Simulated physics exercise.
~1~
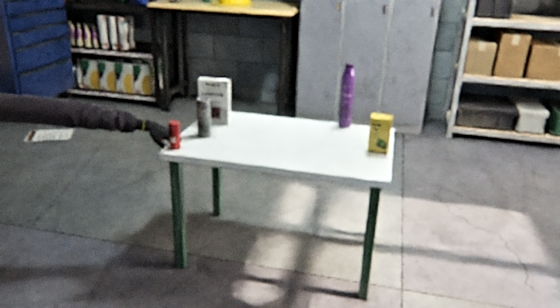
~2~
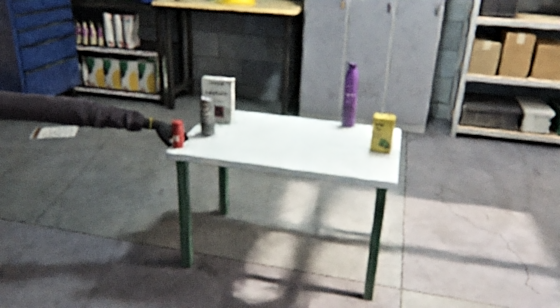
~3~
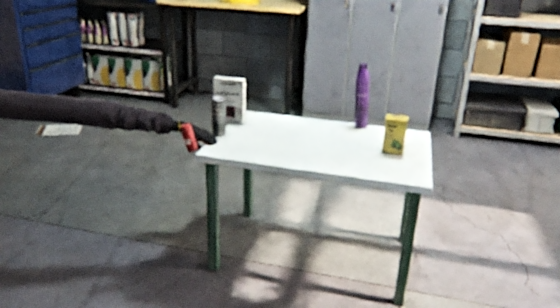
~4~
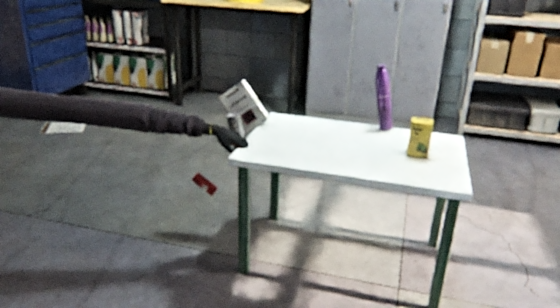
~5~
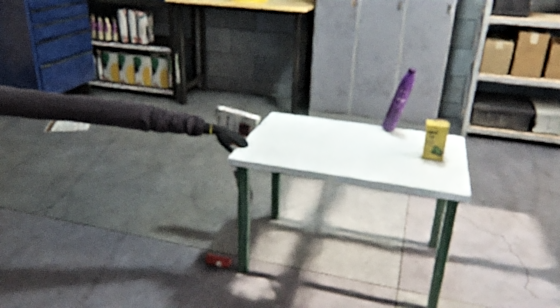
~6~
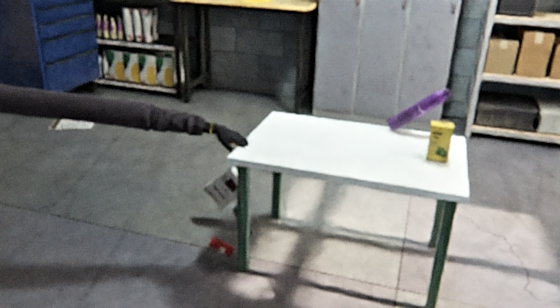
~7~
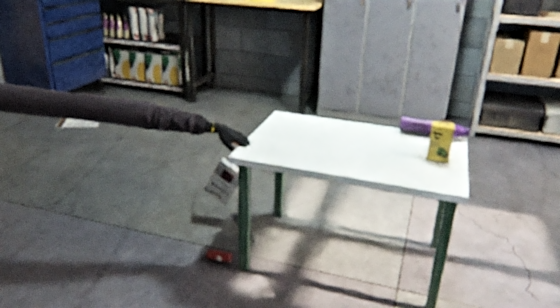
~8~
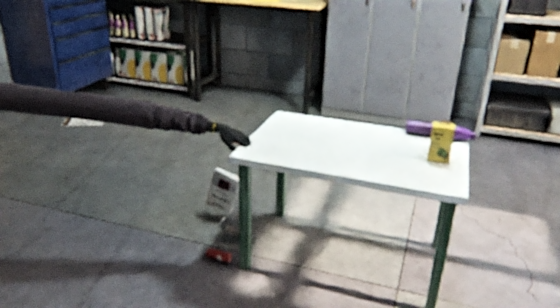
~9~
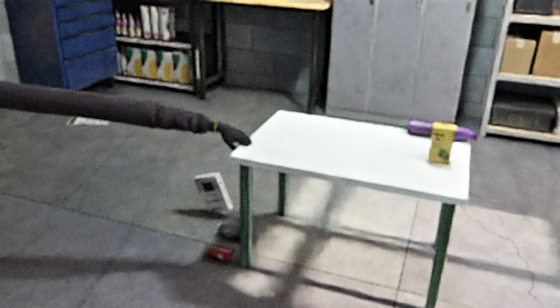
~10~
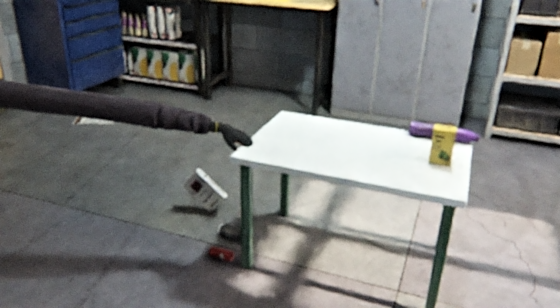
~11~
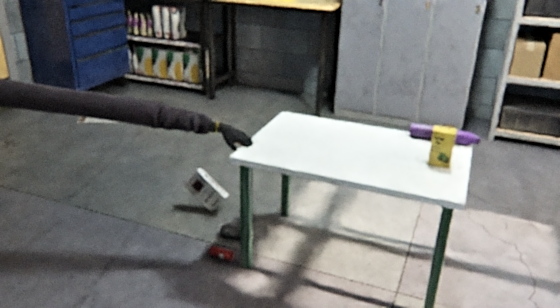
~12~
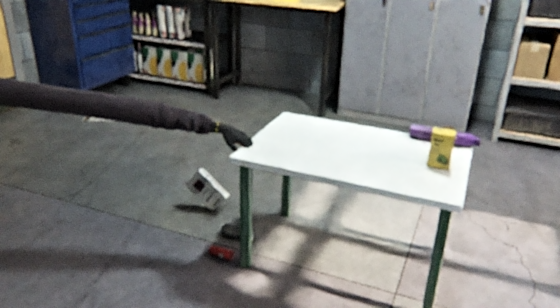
At the start, a dark-sleeved arm with a gloved hand reaches in from the left to a white table holding a red shaker, a grey can, a white packet, a purple bottle and a yellow carton. The table slides right, and the red shaker tilts off the left edge and drops. The grey can and white packet follow it over that edge, while the purple bottle begins to lean. With the table now still, the bottle topples onto its side behind the upright yellow carton. The shaker, can and packet end up off the table at the left.
